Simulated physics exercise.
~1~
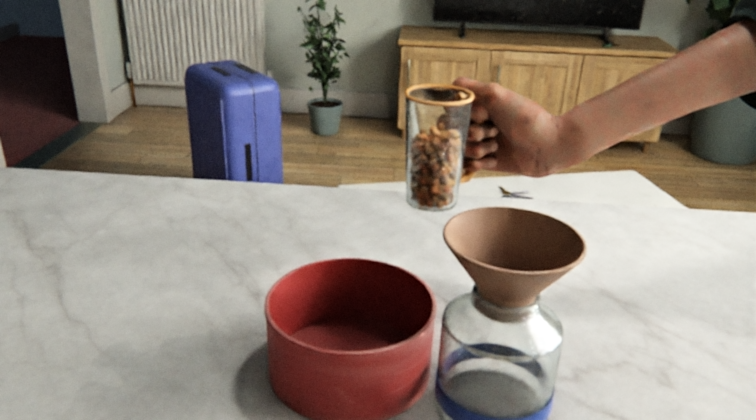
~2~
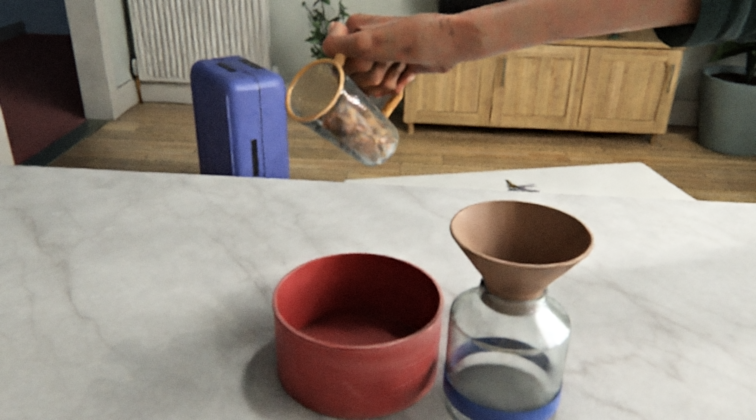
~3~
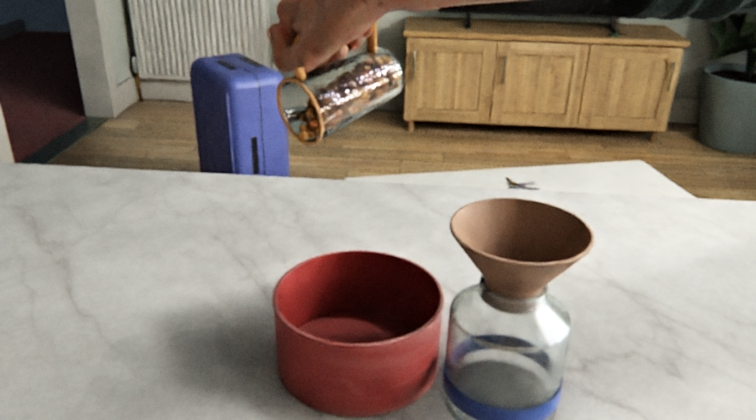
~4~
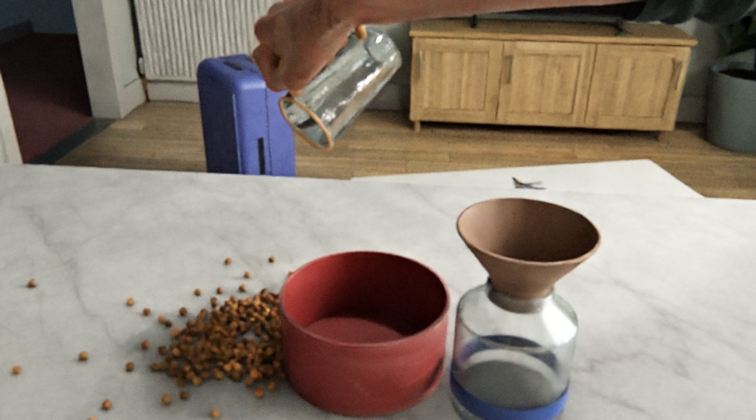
In this clip, a hand lifts a clear cup of small brown pieces over a marble table holding a red pot and a glass jar with a brown funnel, moves it left and tips it until it empties, leaving pieces heaped and scattered left of the pot.
